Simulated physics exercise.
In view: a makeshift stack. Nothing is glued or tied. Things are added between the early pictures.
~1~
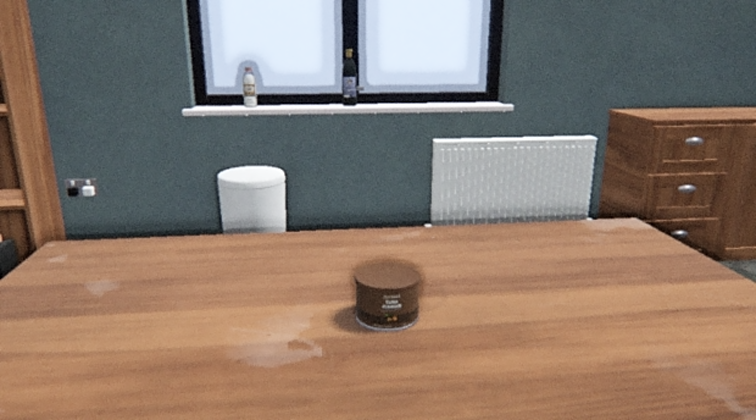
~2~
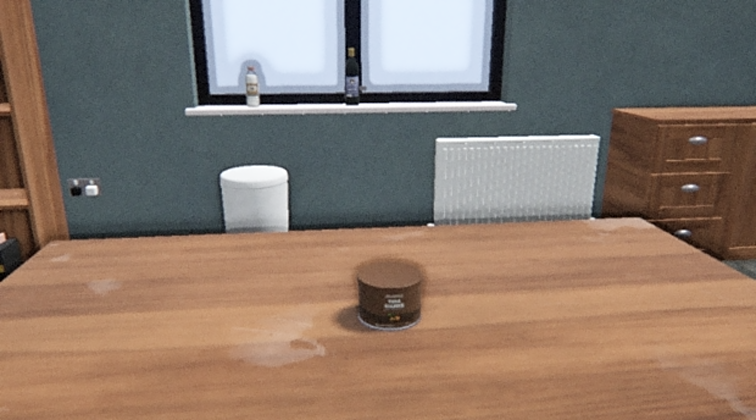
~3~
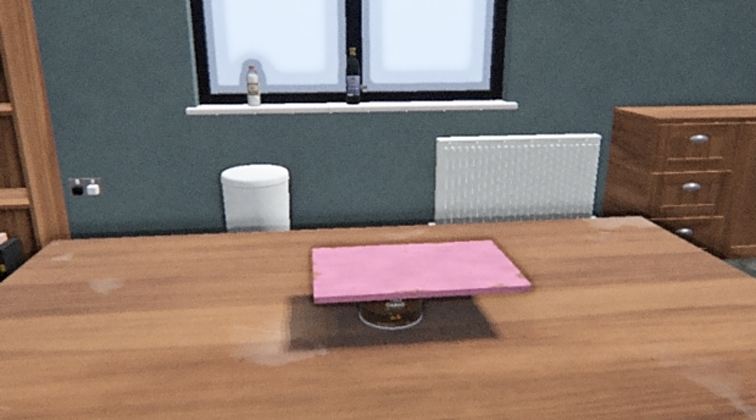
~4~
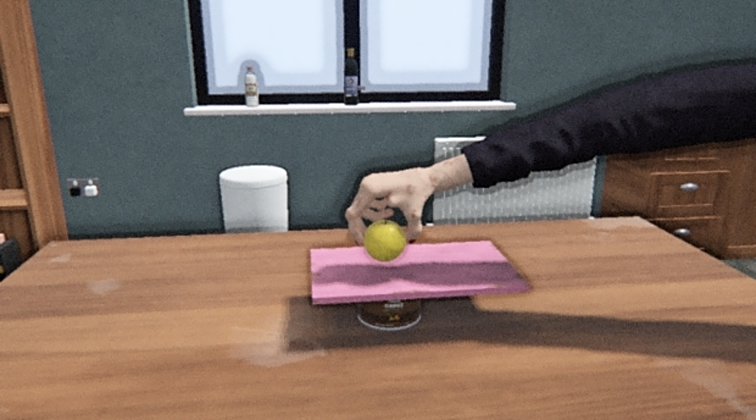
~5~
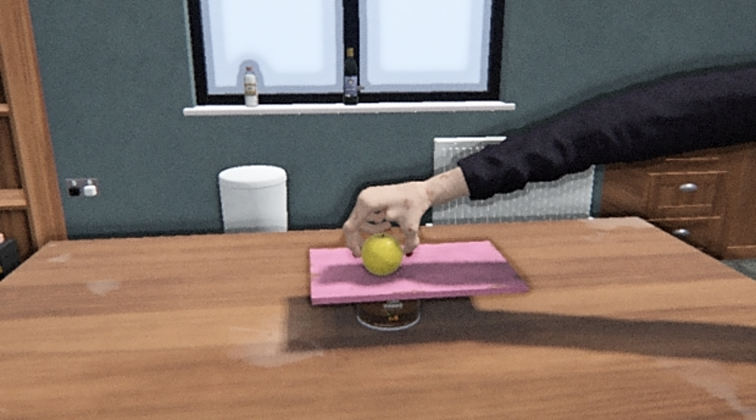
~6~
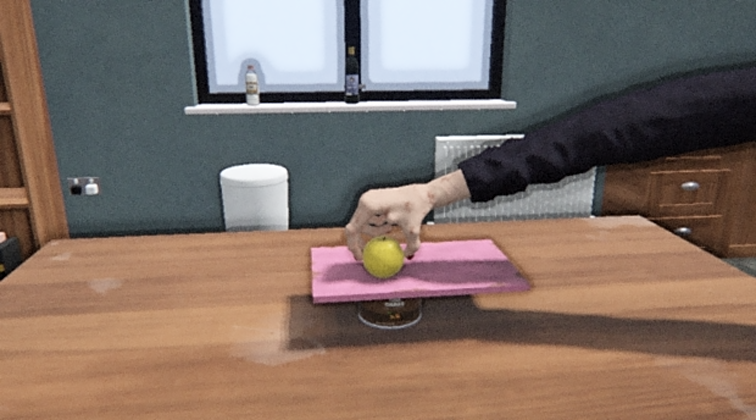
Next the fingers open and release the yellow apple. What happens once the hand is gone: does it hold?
As it turns out, it keeps its balance.
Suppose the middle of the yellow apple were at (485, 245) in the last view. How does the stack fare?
Then it gives way.
Then, 0.30 s on from there, no change.
Then, 0.70 s on from there, yellow apple resting near (383, 257).
In the end, all 3 unmoved. At the end, from the last picture's camera, yellow apple near (383, 257). The stack holds.
